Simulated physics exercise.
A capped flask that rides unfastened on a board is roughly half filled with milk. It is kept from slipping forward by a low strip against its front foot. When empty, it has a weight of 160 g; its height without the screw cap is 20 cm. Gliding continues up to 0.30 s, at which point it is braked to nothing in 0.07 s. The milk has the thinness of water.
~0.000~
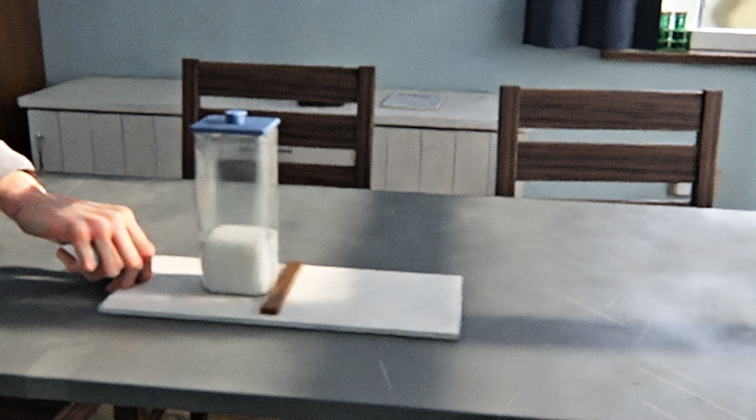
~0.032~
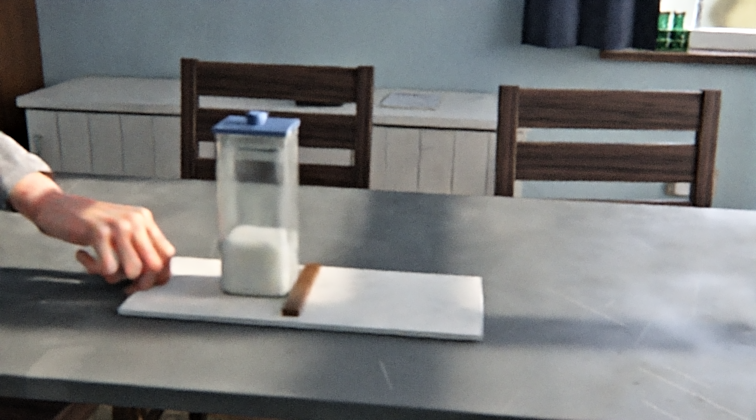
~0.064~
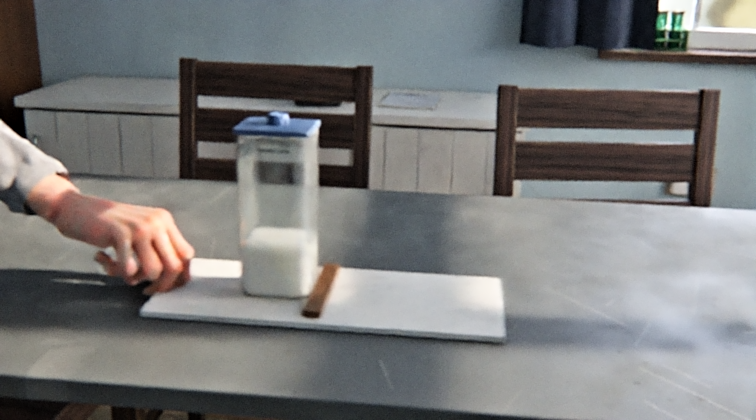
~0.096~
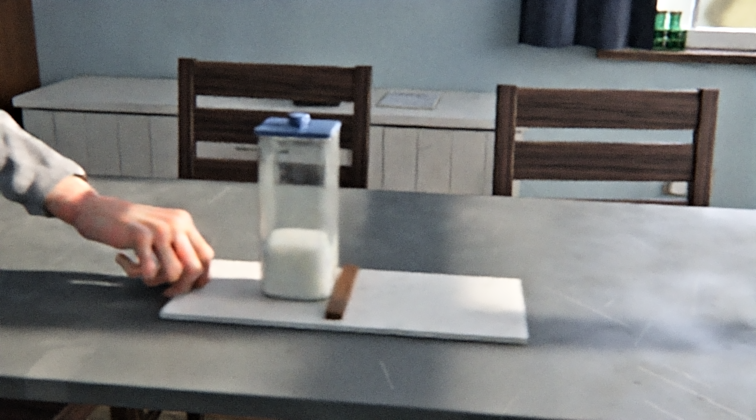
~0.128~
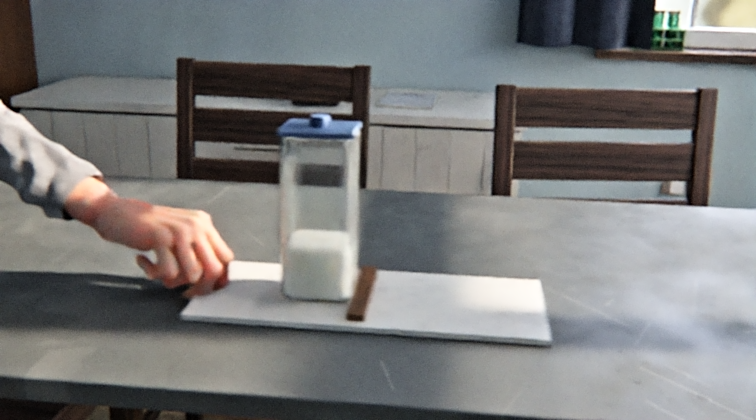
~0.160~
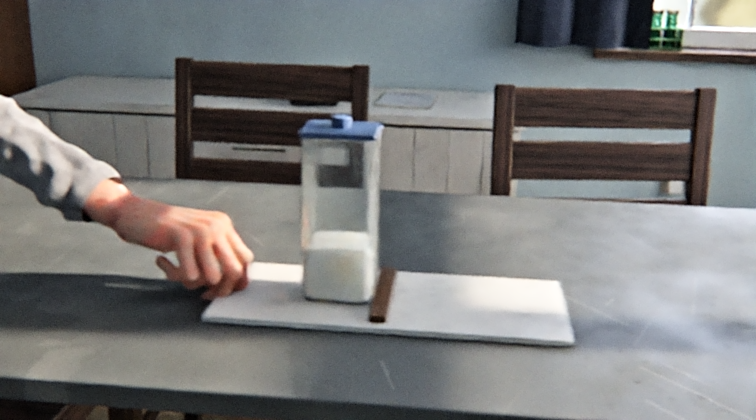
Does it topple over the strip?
Still erect.
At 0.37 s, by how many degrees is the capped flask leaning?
It's tilted some 4° from upright.
By 0.37 s the board moves at 0.00 m/s; the capped flask leans 4°.
By 0.49 s the capped flask leans 4°.
By 0.65 s the capped flask stands where it began.
By 0.87 s the capped flask stands where it began.
At rest the capped flask stands where it began.
